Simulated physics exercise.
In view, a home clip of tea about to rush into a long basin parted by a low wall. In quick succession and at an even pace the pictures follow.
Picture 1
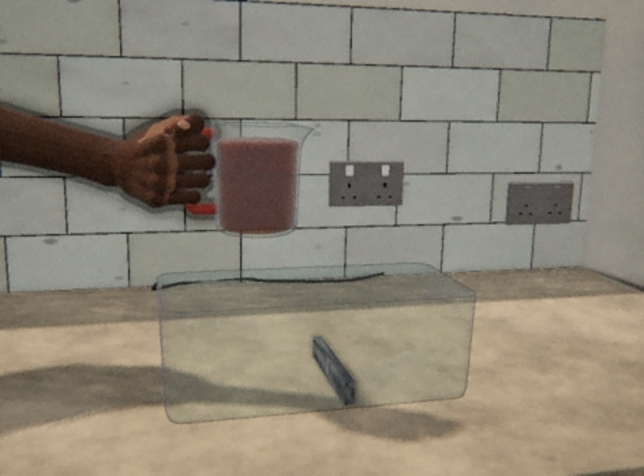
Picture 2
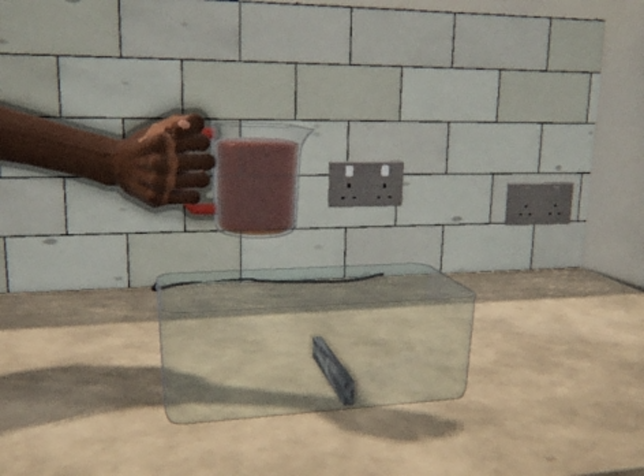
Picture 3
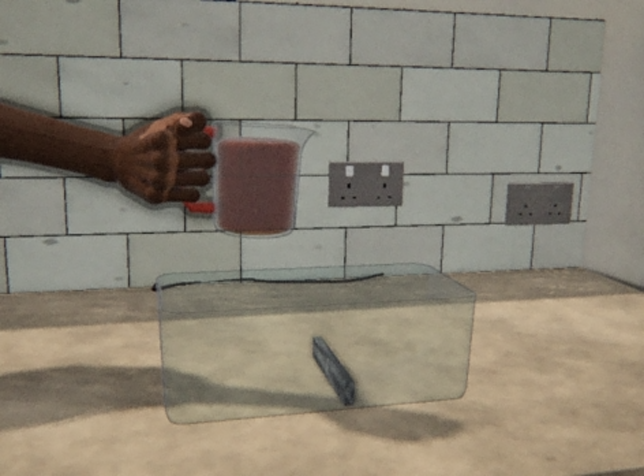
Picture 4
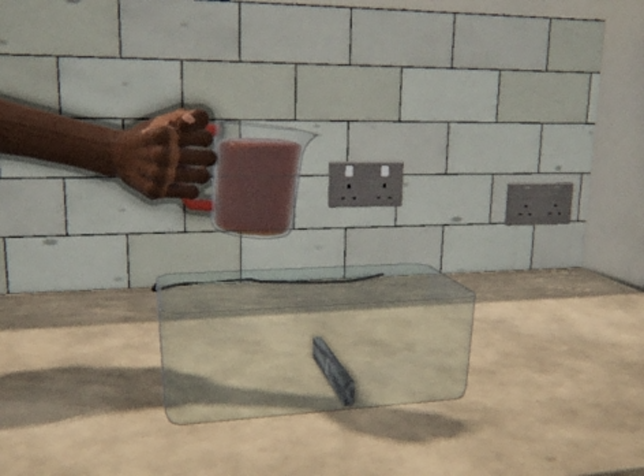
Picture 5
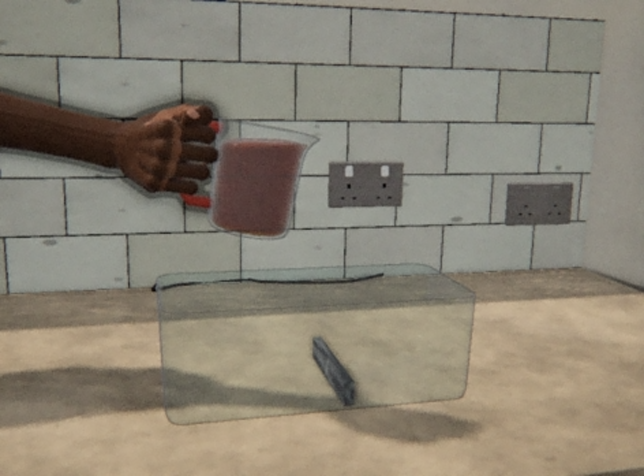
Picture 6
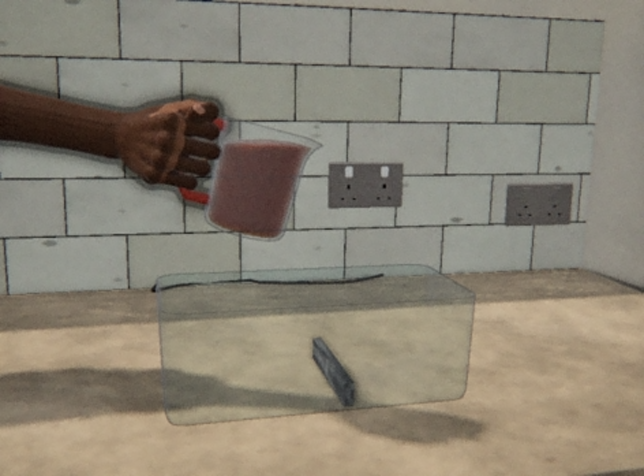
A dark-skinned hand and forearm reach in from the left, holding a clear jug of reddish-brown liquid by its red handle, seen from the front above a beige worktop. Behind are pale tiles with two grey sockets, and below sits a long, clear basin with a small dark slanted piece inside. The jug, upright at first, gradually leans a little to the right while the camera stays still.
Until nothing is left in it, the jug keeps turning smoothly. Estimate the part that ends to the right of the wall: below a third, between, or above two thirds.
I predict a lot ends up right of the wall, past two thirds.
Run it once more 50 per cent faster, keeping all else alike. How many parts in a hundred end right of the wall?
Around 85 per cent ends up there.
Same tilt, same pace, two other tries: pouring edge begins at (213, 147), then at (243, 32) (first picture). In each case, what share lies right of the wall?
First place gives some 10 %, second place some 45 %.
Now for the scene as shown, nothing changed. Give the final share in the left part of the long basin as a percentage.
Share approx. 10 per cent.
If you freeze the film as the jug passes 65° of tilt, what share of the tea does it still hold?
About 80 per cent.
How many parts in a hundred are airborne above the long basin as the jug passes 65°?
I'd say some 15 per cent of it.
A moment on, the jug is tipped part way and 78 per cent is still to pour, 0 is left of the wall and 8 right of it.
Next, the jug is tipped on its side and 24 per cent is still to pour, 2 is left of the wall and 60 right of it.
Then the jug is tipped right over and 1 per cent is still to pour, 9 is left of the wall and 89 right of it.
Later the jug is tipped right over and 0 per cent is still to pour, 10 is left of the wall and 89 right of it.
At rest 10 per cent lies left of the wall, 89 right of it and 1 outside.
